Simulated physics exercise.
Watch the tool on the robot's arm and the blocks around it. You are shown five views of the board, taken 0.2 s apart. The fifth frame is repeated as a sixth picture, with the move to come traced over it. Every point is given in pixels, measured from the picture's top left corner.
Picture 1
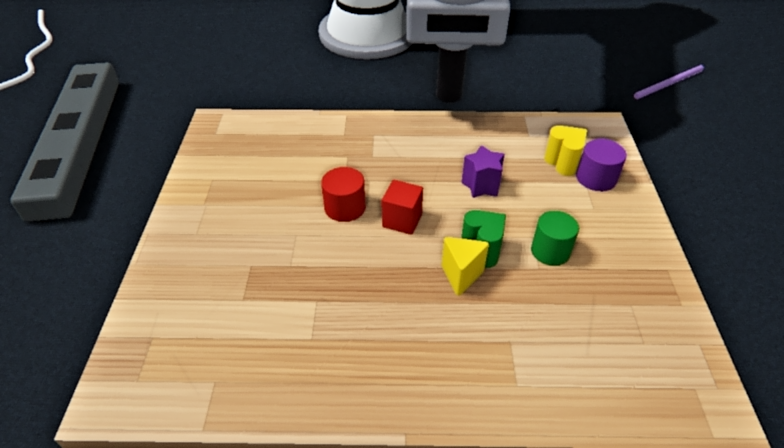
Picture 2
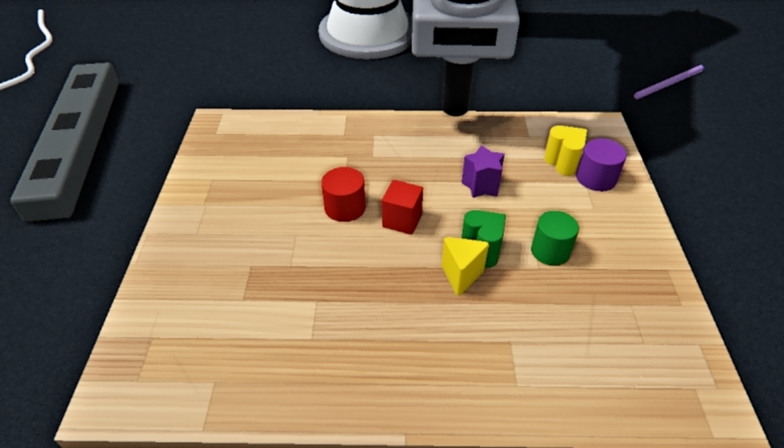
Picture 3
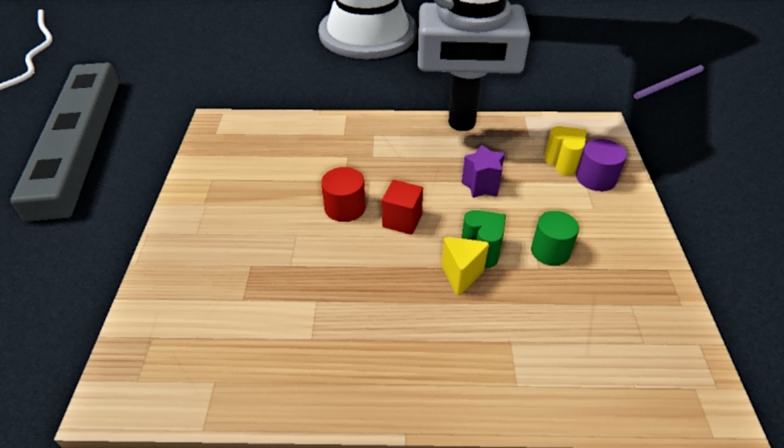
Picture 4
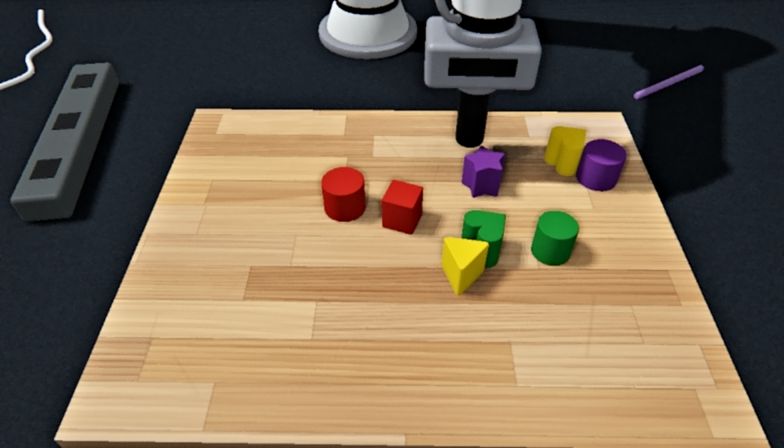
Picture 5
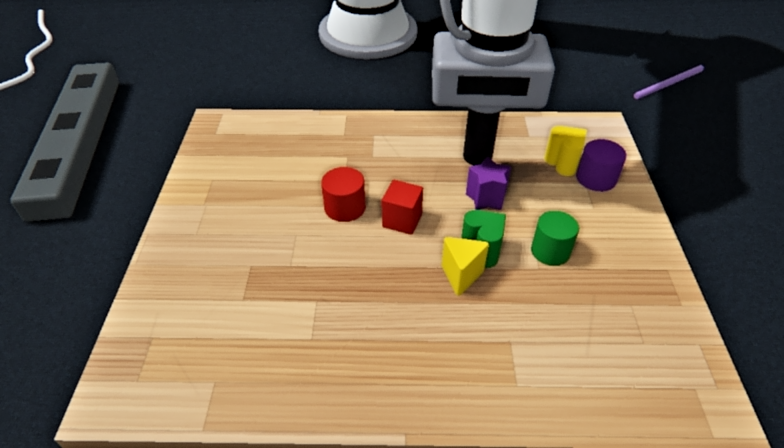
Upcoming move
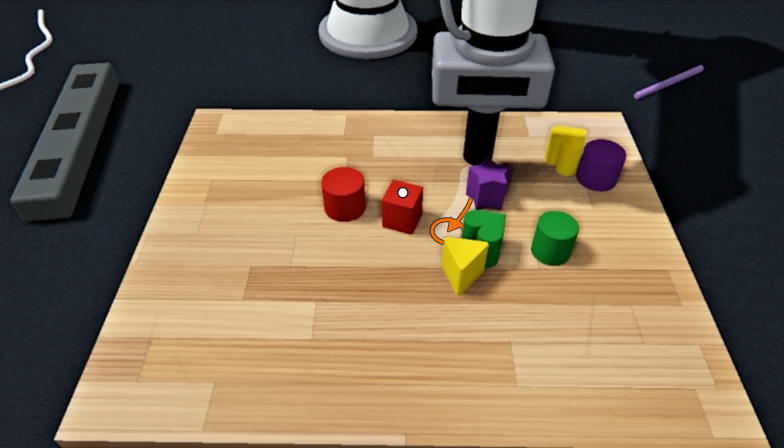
A light wooden board lies on a dark surface, seen from above at an angle by a still camera. A red cylinder and red cube sit left of a purple star, a green heart and a yellow triangle, with a green cylinder, yellow block and purple cylinder to the right. A gray robot arm lowers its black tool toward the viewer, drifting slightly right, and nudges the star forward.
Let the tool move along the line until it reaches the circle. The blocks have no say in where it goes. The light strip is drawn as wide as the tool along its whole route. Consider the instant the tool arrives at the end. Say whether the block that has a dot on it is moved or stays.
Right where it was.
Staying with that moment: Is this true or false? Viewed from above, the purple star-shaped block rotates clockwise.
Verdict: False.
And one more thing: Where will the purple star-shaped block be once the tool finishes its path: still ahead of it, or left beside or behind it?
The tool loses it on the way.
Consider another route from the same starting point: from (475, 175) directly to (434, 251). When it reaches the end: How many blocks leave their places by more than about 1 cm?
Of all the blocks, just one travels more than a centimetre.
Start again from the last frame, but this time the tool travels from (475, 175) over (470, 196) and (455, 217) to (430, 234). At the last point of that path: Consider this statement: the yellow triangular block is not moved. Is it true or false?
That statement is accurate.
Path on the board, from (475, 175) via (473, 194) and (464, 213), ending at (448, 231); the dot is on the red four-sided block.
The first path, step by step. Halfway along, tool at (471, 187); green heart at (490, 224); purple star-shaped block at (499, 198), turned 35° anticlockwise.
At the end, tool at (450, 215); red four-sided block in place; yellow triangular block at (468, 253), turned 25° clockwise; green heart at (492, 234); purple star-shaped block at (496, 205), turned 85° anticlockwise.
